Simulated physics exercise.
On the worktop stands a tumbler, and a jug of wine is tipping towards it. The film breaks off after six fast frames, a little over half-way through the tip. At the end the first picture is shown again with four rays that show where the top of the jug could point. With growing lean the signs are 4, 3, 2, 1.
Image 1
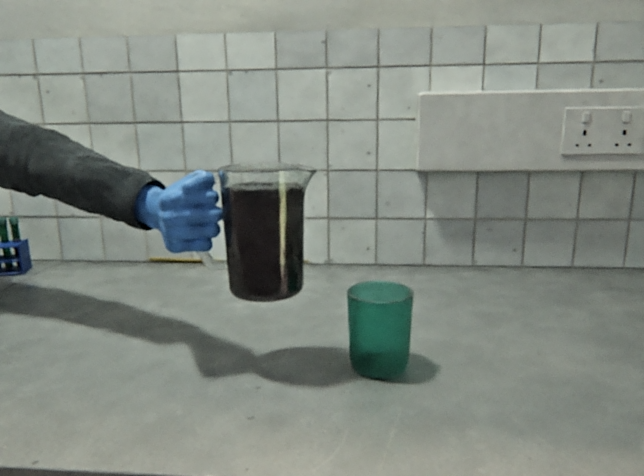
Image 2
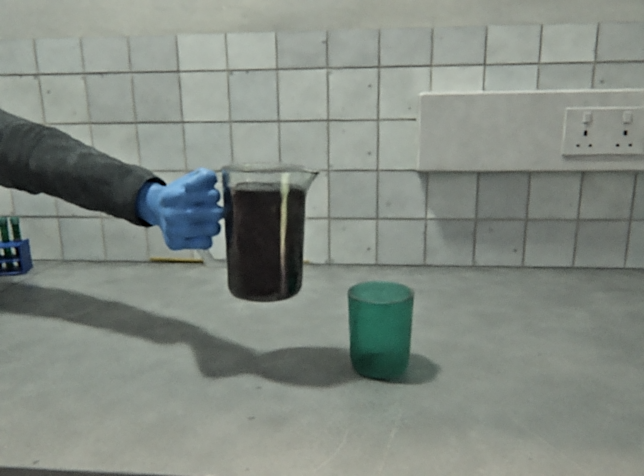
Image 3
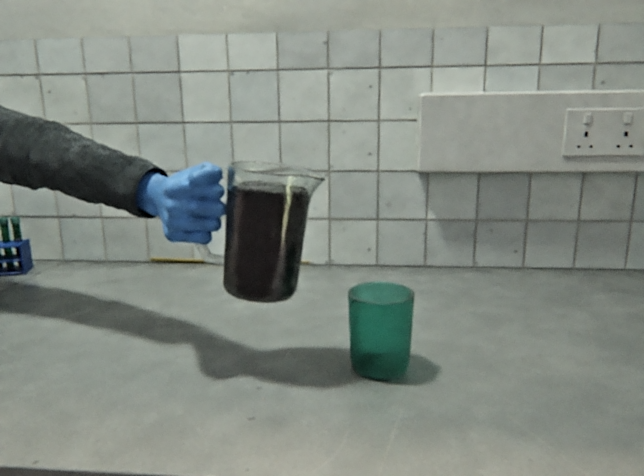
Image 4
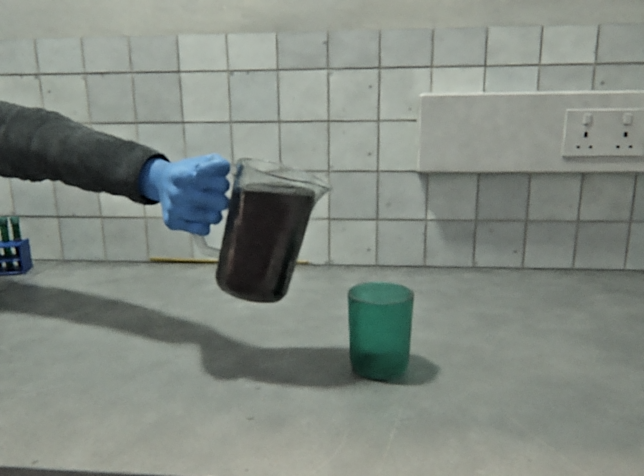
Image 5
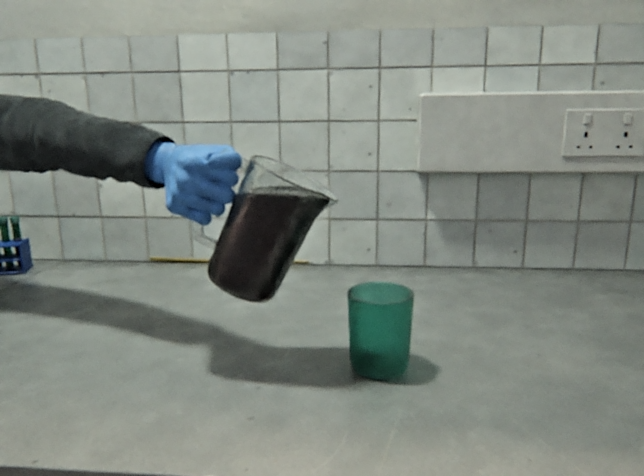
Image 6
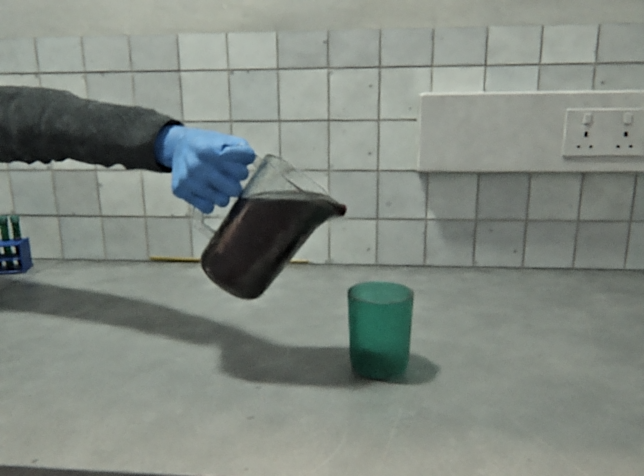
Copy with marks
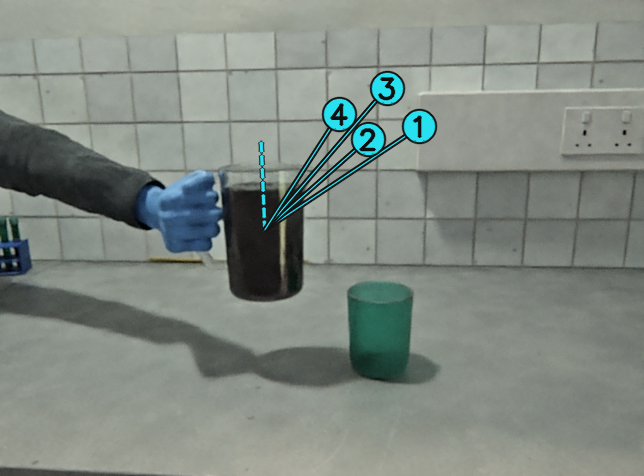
In the video, a blue-gloved hand holds a glass jug of dark liquid above a grey worktop, near a green tumbler, then steadily tilts it to the right until the liquid reaches the spout and just passes the lip.
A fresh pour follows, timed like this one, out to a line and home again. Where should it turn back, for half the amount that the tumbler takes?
It is 1.
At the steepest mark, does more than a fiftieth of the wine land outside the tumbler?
No.
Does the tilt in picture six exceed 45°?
No, it does not.
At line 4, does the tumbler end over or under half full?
Under.
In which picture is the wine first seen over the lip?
Picture 6.
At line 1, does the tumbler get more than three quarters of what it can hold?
No, it does not.
On the marked copy, 1 at (405, 136); 2 at (355, 150); 3 at (375, 100); 4 at (330, 128).
With 1, the tumbler ends with about 50 % of what it can hold.
With 2, the tumbler ends with about 34 % of what it can hold.
With 3, the tumbler ends with about 21 % of what it can hold.
With 4, the tumbler ends with about 11 % of what it can hold.
